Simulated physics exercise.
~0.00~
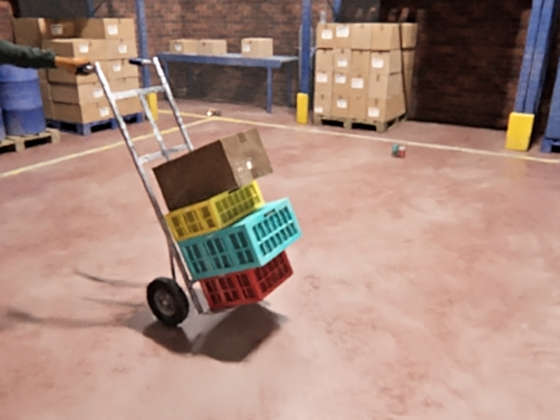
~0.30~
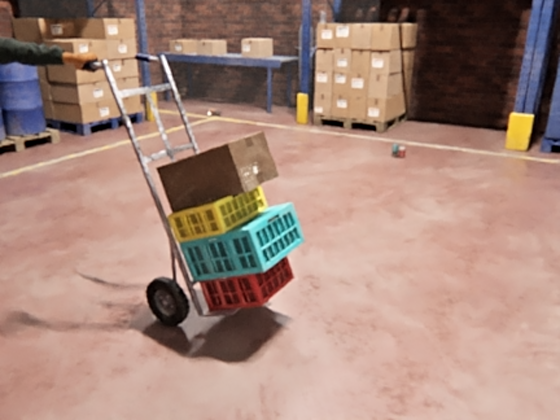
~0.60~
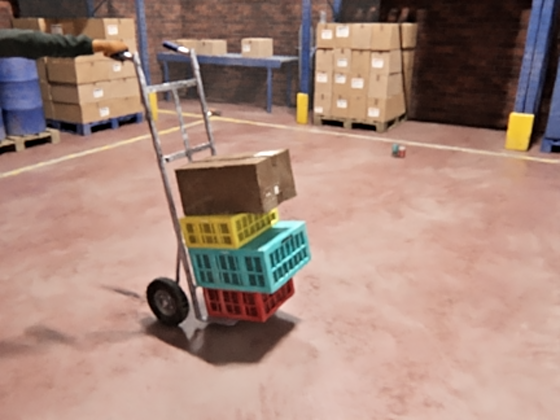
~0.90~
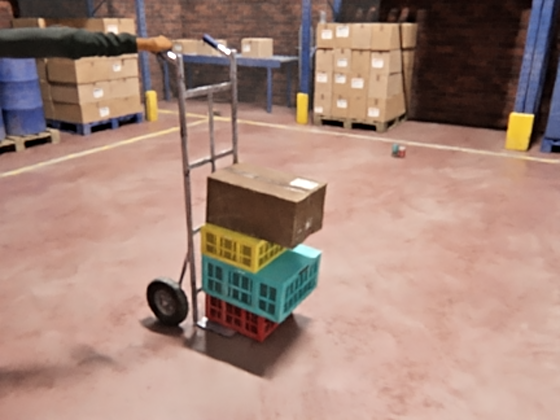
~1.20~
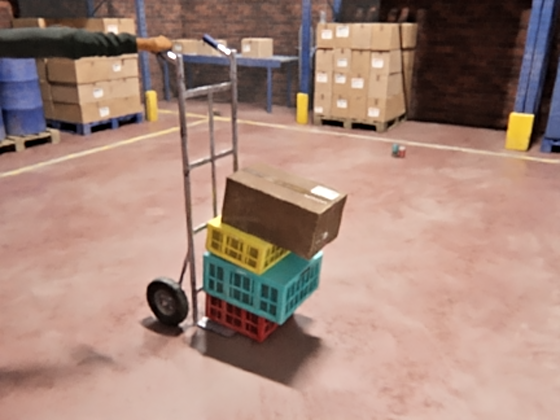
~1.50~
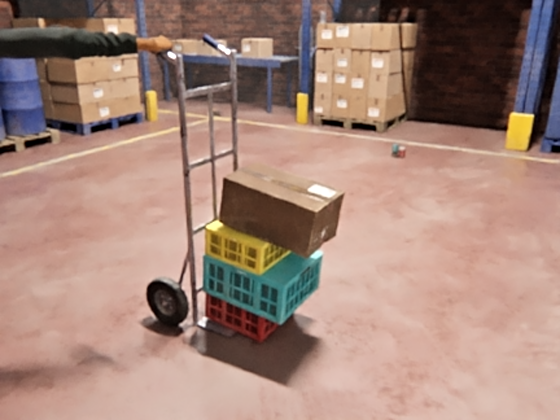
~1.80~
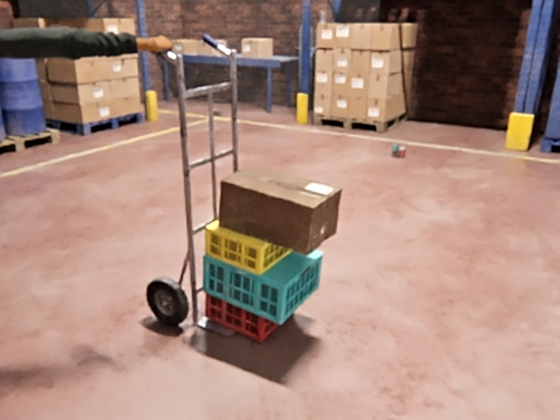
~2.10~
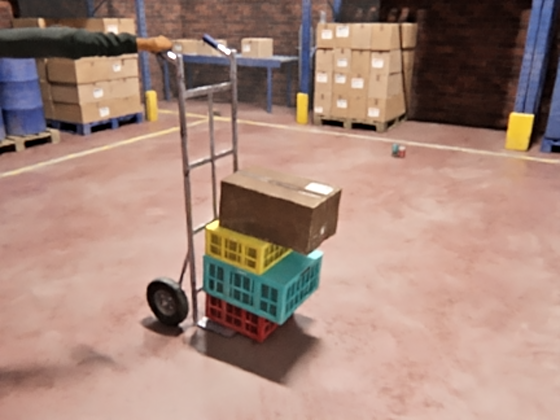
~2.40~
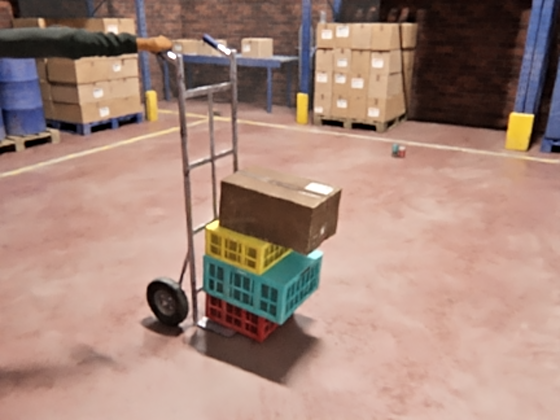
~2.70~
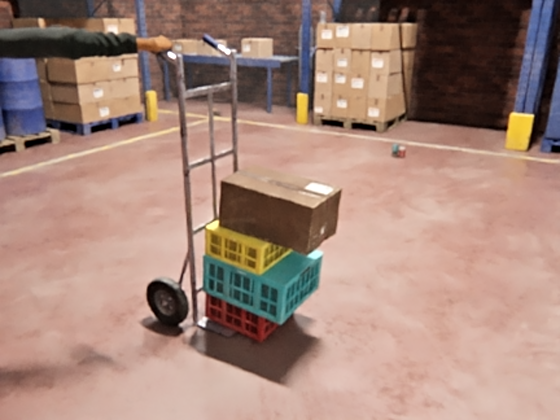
The clip opens on a tilted hand truck in a warehouse, an arm in a dark sleeve gripping its handle from the left. Stacked on it are a red crate, a turquoise crate, a yellow crate and a brown cardboard box on top. The hand swings the truck upright, and its load tips forward with it. As the truck comes to a stop, the box slides right and its far end dips. The box then settles back slightly, coming to rest overhanging the yellow crate, with the crates still stacked beneath it and the hand still holding the truck.
